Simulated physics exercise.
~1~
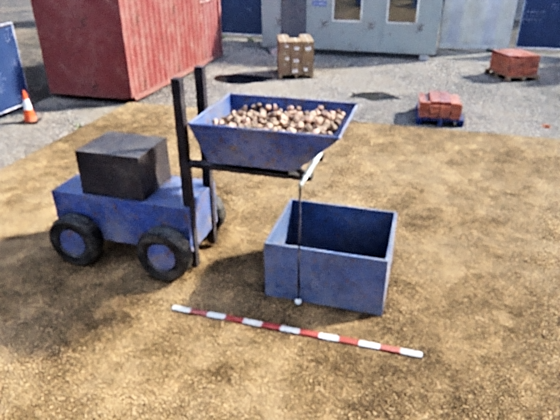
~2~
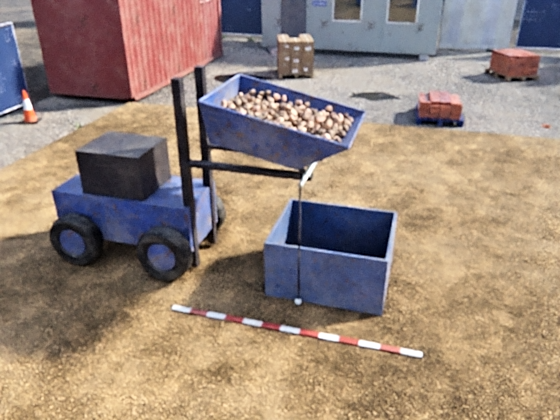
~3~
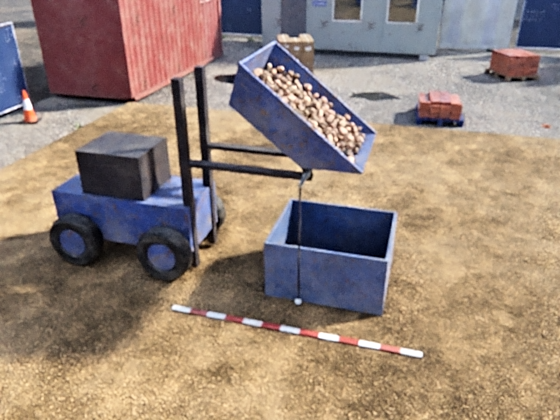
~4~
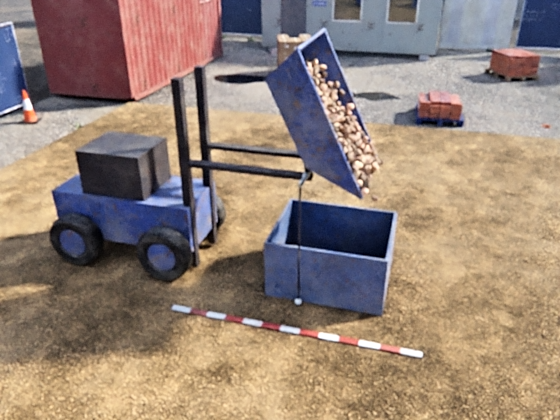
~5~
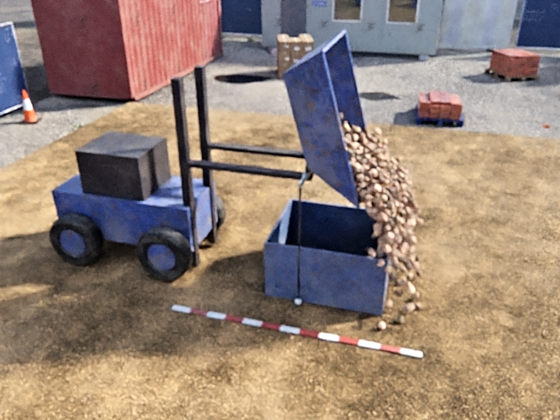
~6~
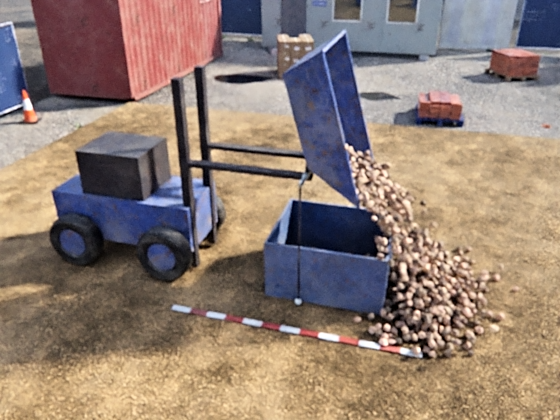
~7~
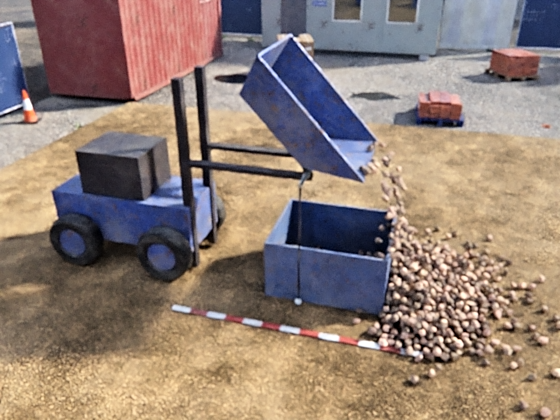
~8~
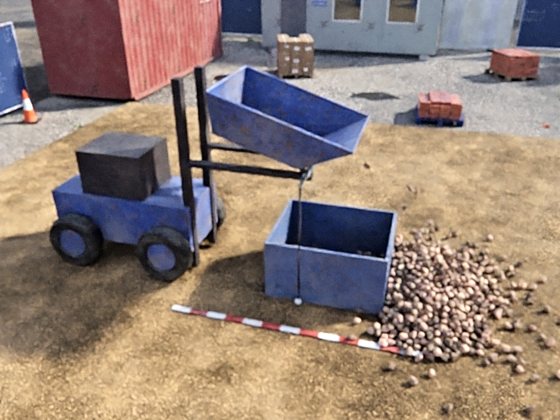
A small blue forklift tipped its raised skip of brown stones steeply to the right, but most of them poured past the blue bin below and spread in a heap on the ground beside it, before the emptied skip swung partway back.
